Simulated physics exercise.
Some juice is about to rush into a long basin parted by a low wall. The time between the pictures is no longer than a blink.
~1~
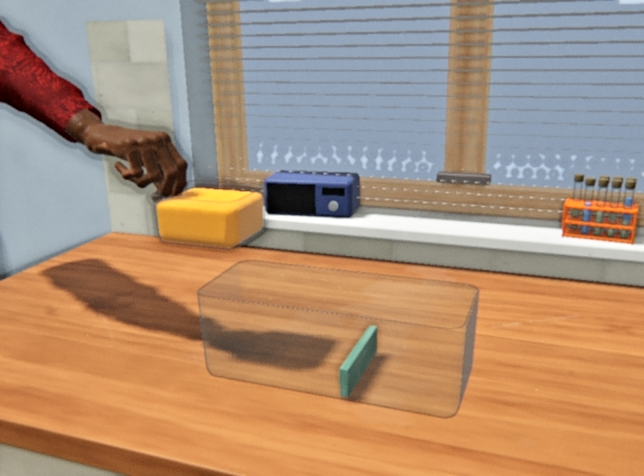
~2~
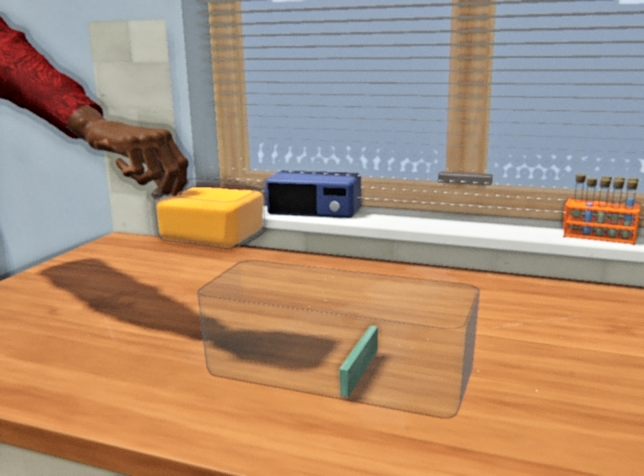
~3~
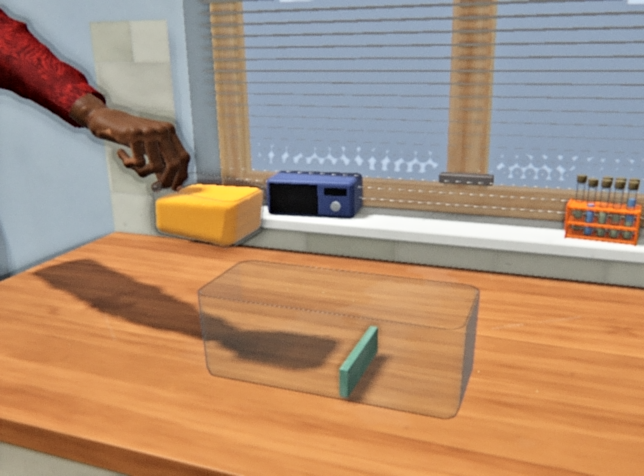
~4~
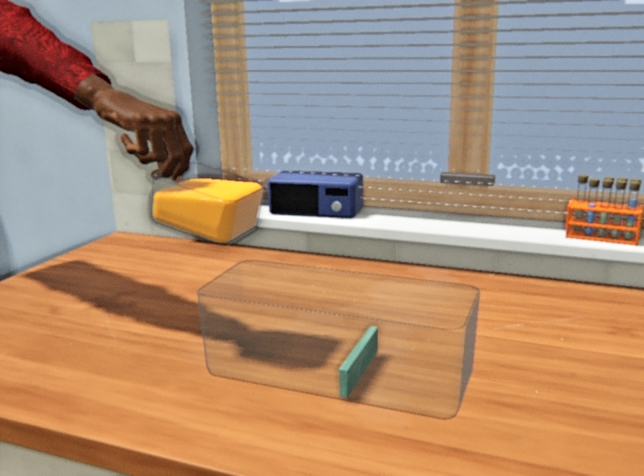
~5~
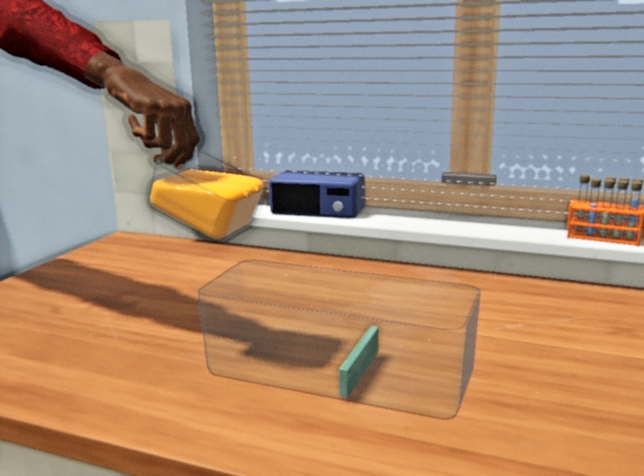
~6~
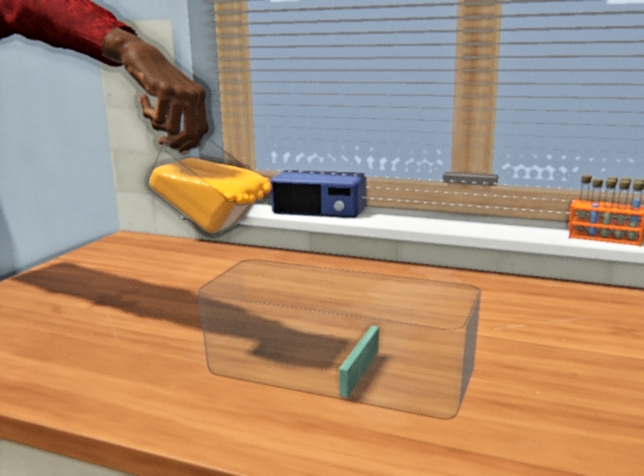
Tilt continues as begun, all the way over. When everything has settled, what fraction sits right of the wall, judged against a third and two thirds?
The quantity right of the wall will come in below one third.
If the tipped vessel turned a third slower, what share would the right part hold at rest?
About 5 %.
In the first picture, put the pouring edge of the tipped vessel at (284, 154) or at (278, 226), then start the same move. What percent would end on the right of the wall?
The first gives 65 %, the second 45 %.
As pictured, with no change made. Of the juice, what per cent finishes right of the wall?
Share approx. 15 %.
A moment on, the tilt is 96° and 28 per cent is still to pour, 15 is left of the wall and 0 right of it.
Next, the tilt is 105° and 2 per cent is still to pour, 78 is left of the wall and 9 right of it.
Then the tilt is 105° and 0 per cent is still to pour, 69 is left of the wall and 10 right of it.
Later the tilt is 105° and 0 per cent is still to pour, 81 is left of the wall and 11 right of it.
In the end 78 per cent lies left of the wall, 13 right of it and 9 outside.
